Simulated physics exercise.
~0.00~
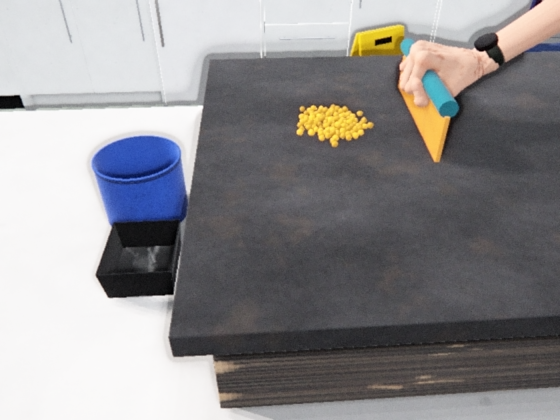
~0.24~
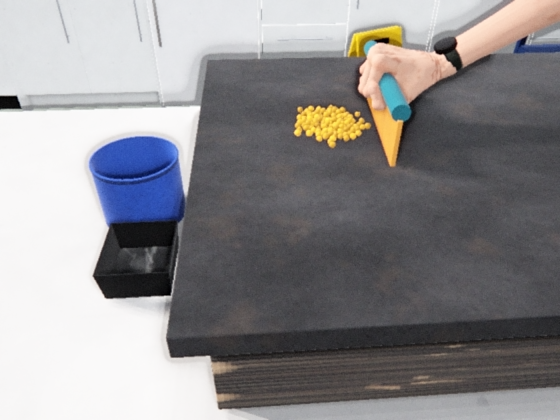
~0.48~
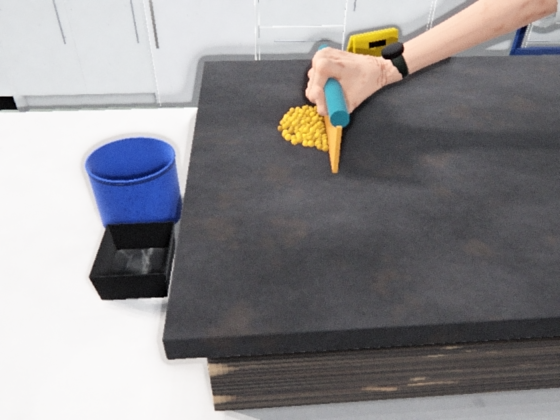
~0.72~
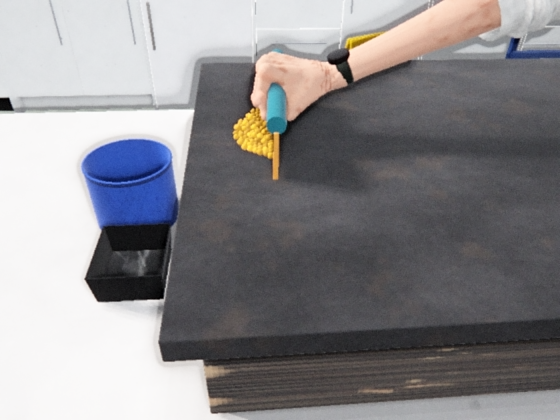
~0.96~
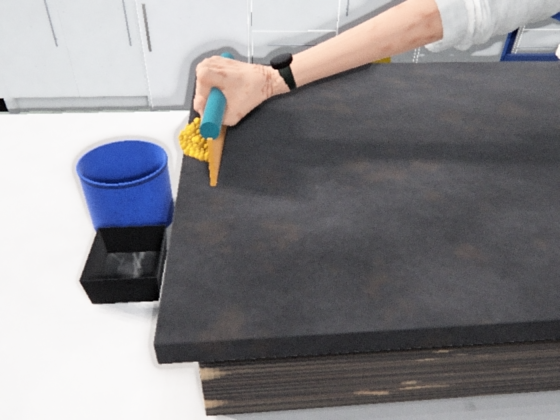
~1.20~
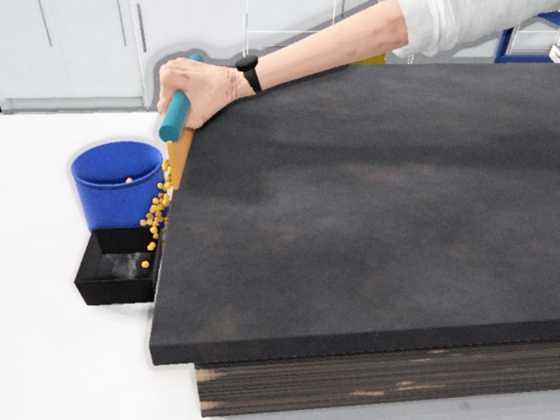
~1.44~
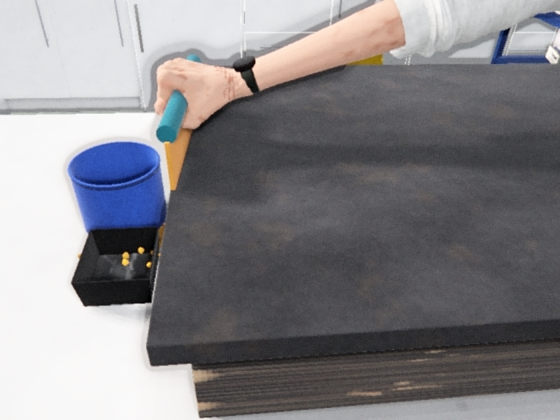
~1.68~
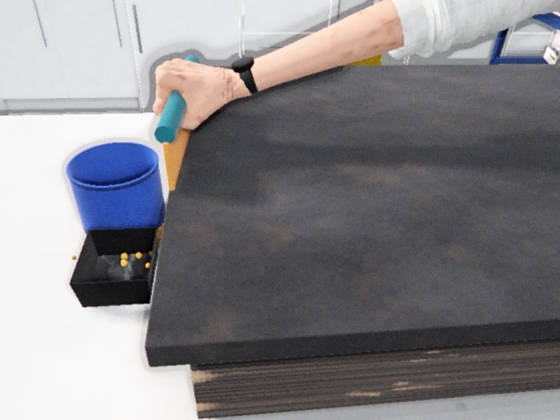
In a white room with pale cabinets, seen from above, a dark slab tabletop stands beside a blue pot and a black tin on the left. A hand wearing a black watch grips a teal-handled scraper with an orange blade, right of a heap of yellow maize kernels. The hand slides the scraper left, reaching the heap and sweeping it towards the left edge as the view pans slightly right. The kernels spill over in a stream. The scraper stops at the edge, a few kernels lie in the black tin, and most miss both containers.
